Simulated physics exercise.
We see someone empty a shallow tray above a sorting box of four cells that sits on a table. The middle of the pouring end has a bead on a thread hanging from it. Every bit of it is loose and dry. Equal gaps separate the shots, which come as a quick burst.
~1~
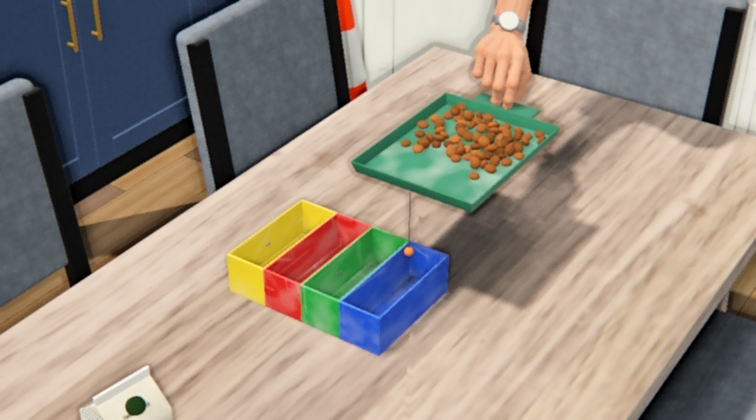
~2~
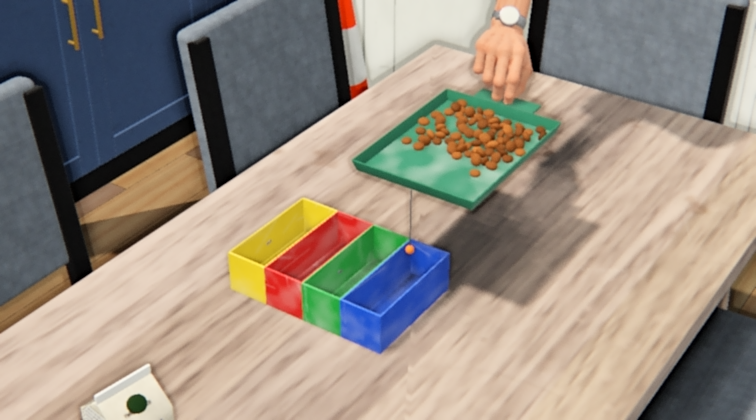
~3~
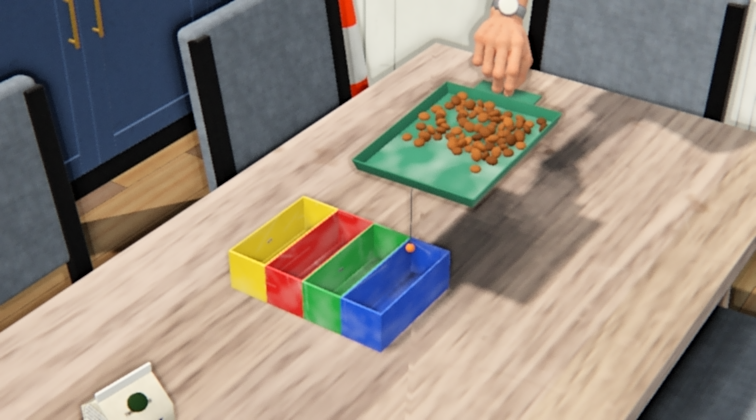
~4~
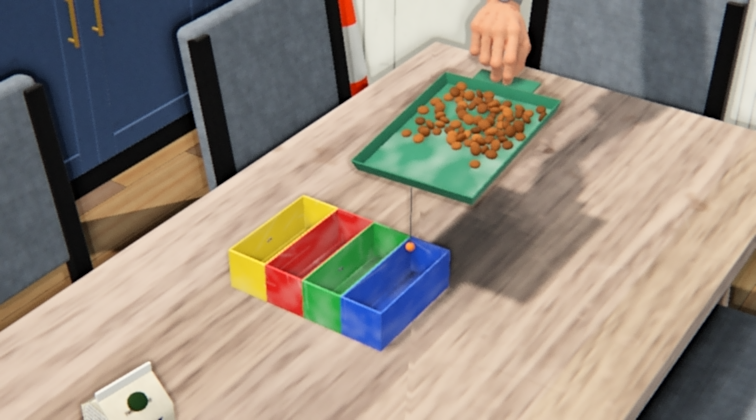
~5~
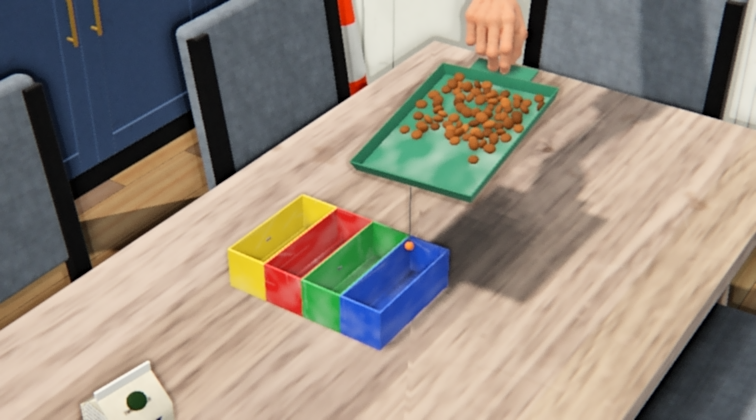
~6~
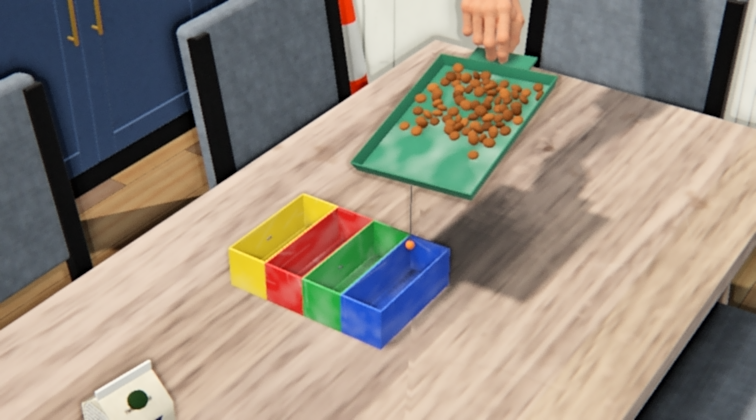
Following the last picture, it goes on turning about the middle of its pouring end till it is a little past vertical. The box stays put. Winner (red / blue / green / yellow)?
Green.
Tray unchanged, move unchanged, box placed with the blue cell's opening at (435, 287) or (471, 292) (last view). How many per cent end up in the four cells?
About 100 in a hundred, then about 90 in a hundred.
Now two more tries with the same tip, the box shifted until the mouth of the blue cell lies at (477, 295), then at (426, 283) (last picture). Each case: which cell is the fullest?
That yellow cell first, the red one second.
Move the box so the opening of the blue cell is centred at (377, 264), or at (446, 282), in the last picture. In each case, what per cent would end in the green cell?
The first try yields 50% and the second yields 20%.
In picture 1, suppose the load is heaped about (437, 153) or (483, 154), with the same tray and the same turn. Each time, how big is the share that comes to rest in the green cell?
60 and 50 per cent.
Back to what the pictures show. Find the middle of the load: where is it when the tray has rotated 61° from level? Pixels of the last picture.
Centre estimate: (383, 168).
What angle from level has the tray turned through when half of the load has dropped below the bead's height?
Around 75 degrees of turn.
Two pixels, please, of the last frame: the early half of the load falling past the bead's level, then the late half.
Half one: (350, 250), half two: (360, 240).
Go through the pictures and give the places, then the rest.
In the first picture, corners of the pouring end at (356, 161) and (471, 201), level; middle of the load at (478, 138), bits of dog kibble; bead on its thread at (409, 252); yellow cell at (247, 276); red cell at (283, 292); green cell at (321, 308); blue cell at (360, 325).
In the second picture, corners of the pouring end at (357, 159) and (472, 199), level; middle of the load at (479, 134).
In the third picture, corners of the pouring end at (357, 159) and (472, 196), tipped barely, lowest at the left corner; middle of the load at (479, 128).
In the fourth picture, corners of the pouring end at (356, 159) and (471, 194), tipped a little, lowest at the left corner; middle of the load at (478, 120).
In the fifth picture, corners of the pouring end at (355, 160) and (469, 193), tipped a little, lowest at the left corner; middle of the load at (476, 113).
In the sixth picture, corners of the pouring end at (355, 161) and (469, 191), tipped clearly, lowest at the left corner; middle of the load at (475, 105); yellow cell at (248, 270); red cell at (284, 286); green cell at (322, 302); blue cell at (361, 318).
Soon, tray tipped steeply; most on the tray; about a quarter falling or outside the box.
A while on, tray tipped right over; a small part on the tray; about a third in the green cell; about a quarter in the red cell; about a quarter in the blue cell; a small part falling or outside the box.
Towards the end, tray tipped past a quarter turn; about half in the green cell; about a quarter in the blue cell; about a quarter in the red cell; a stray few falling or outside the box.
Finally, tray tipped past a quarter turn; about half in the green cell; about a quarter in the blue cell; about a quarter in the red cell; none in the yellow cell; a stray few outside the box.
